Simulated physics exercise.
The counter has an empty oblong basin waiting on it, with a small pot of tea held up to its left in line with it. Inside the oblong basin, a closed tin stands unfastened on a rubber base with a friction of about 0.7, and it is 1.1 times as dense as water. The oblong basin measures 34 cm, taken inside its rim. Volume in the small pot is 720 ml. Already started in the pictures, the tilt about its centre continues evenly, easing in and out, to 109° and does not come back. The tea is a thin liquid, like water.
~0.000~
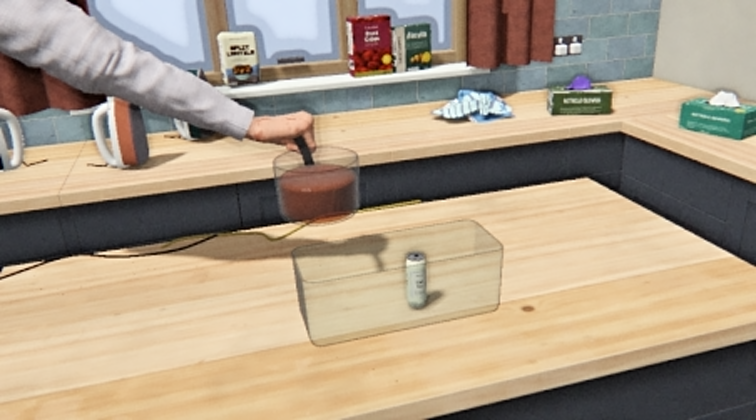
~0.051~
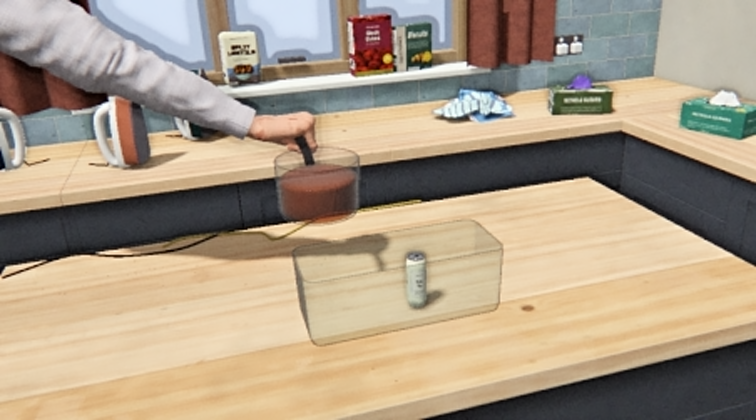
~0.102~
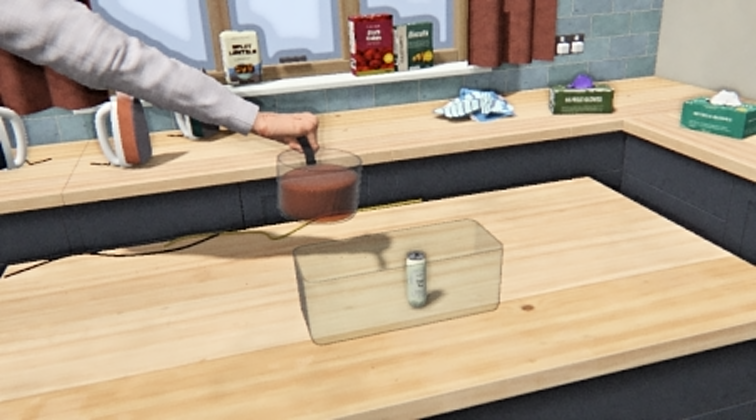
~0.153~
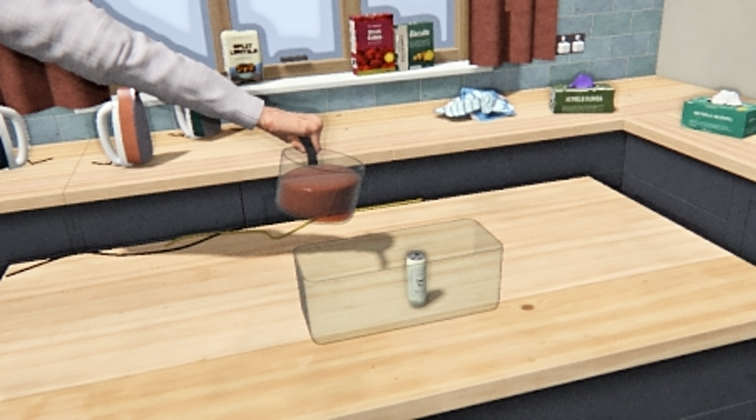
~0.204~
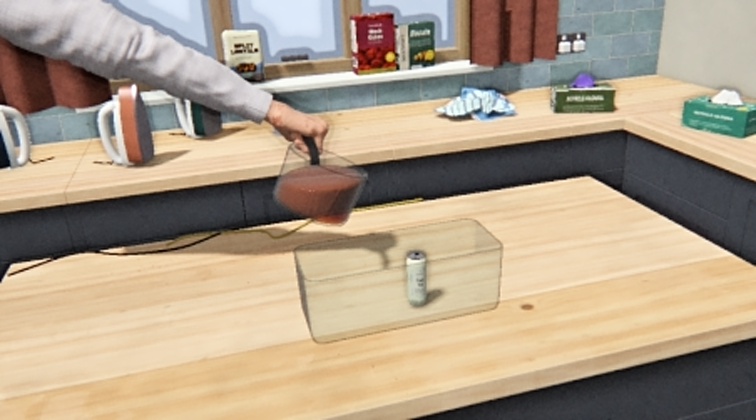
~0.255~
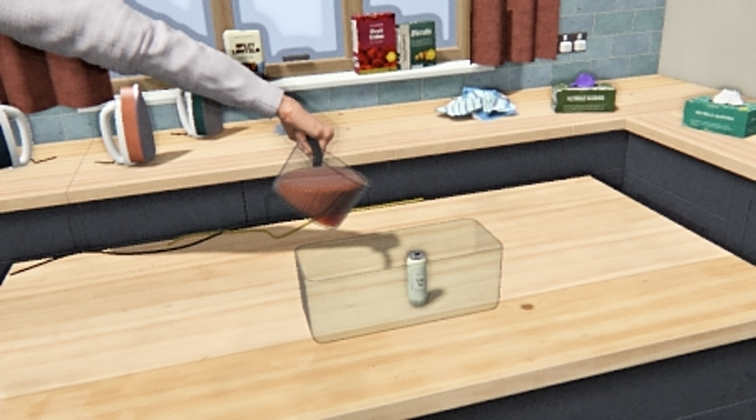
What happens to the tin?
Watch, it's going to keep its feet.
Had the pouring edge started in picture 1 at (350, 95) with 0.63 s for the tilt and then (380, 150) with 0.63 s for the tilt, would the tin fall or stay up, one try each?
Try 1: Tipped over; try 2: Still standing.
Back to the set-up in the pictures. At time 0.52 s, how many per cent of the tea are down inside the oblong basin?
At that time the basin holds about 24 per cent of the liquid.
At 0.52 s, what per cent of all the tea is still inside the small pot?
Roughly 36 per cent.
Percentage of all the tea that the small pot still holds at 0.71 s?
Close to 8 percent of the total.
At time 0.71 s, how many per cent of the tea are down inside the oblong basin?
Roughly 84 percent of it.
Then, 0.52 s in, the tilt is 101° and 36 per cent is still to pour; the tin stands where it began.
Then, 0.71 s in, the tilt is 109° and 8 per cent is still to pour; the tin leans 6°.
Then, 0.91 s in, the tilt is 109° and 0 per cent is still to pour; the tin leans 5°.
Then, 1.13 s in, the tilt is 109° and 0 per cent is still to pour; the tin stands 2 cm from where it began.
Finally, the tin stands 2 cm from where it began.
